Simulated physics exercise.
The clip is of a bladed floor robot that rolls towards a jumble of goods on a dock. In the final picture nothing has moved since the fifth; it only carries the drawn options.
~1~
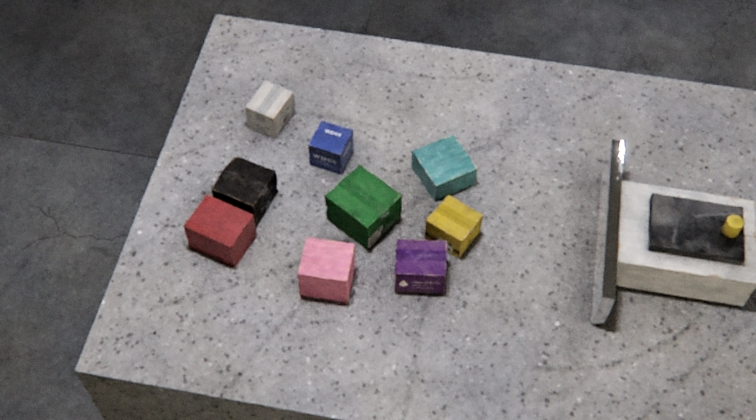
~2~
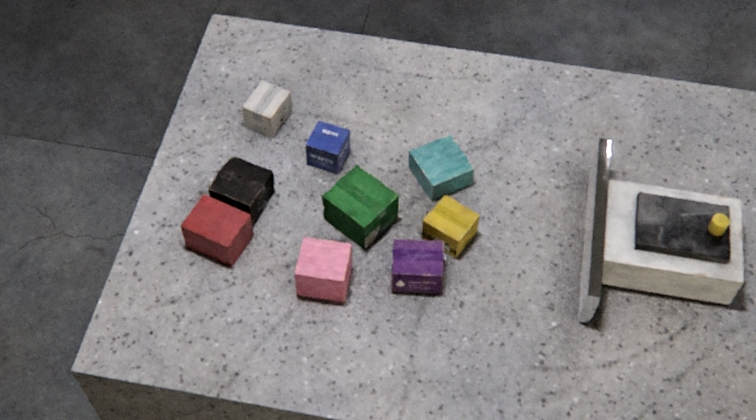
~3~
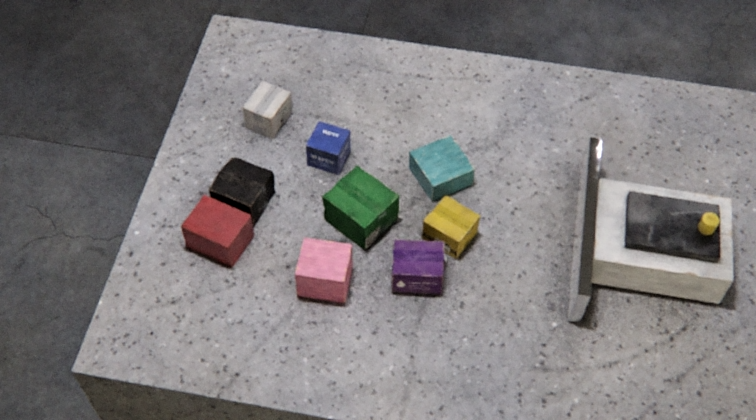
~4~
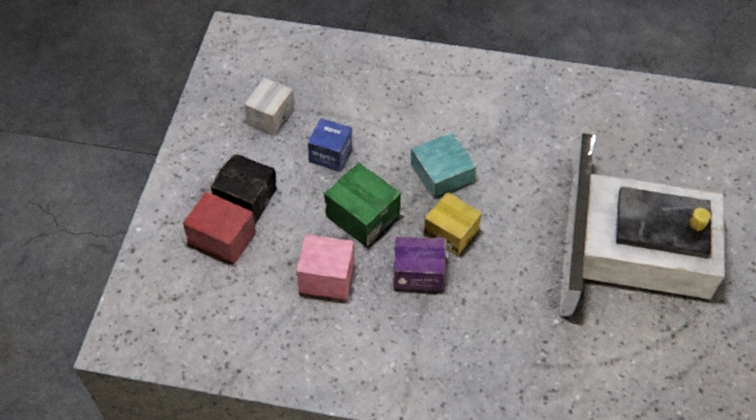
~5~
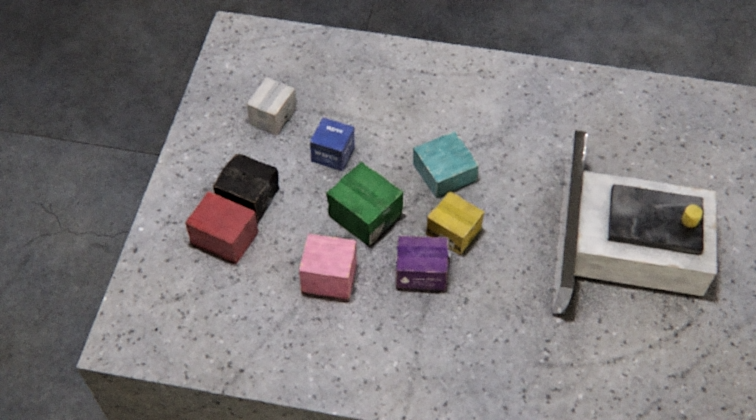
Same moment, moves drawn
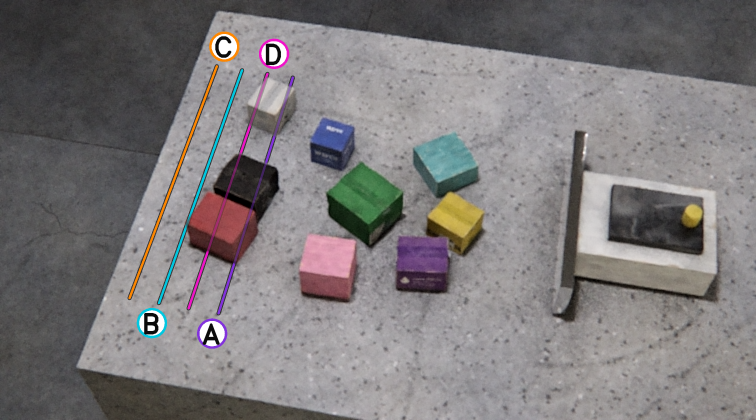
On a speckled grey stone surface, nine coloured blocks sit in a loose cluster while a pale, boxy device with an upright dark blade at its front stands to their right. The device slides slowly left, narrowing the gap to the blocks without touching them, and the blocks stay in place.
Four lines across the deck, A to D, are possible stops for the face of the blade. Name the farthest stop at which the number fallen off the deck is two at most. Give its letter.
At D, and not beyond.
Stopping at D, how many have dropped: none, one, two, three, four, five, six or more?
In all, one.
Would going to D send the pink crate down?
By then, no.
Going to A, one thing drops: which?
The black box goes over.
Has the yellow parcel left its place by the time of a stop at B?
Yes.
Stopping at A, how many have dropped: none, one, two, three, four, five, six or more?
One.
On the marked copy, A at (259, 186); B at (204, 177); C at (177, 173); D at (231, 181).
With D. Early on, robot (520, 196); purple parcel (404, 259); turquoise crate (415, 156).
Further on, robot (396, 177); black box (198, 183); white parcel (263, 103).
At the end, robot (300, 162); black box over the edge; red crate (135, 218); one fallen.
As for the rest, A is within the limit but short; B drops four; C drops six.
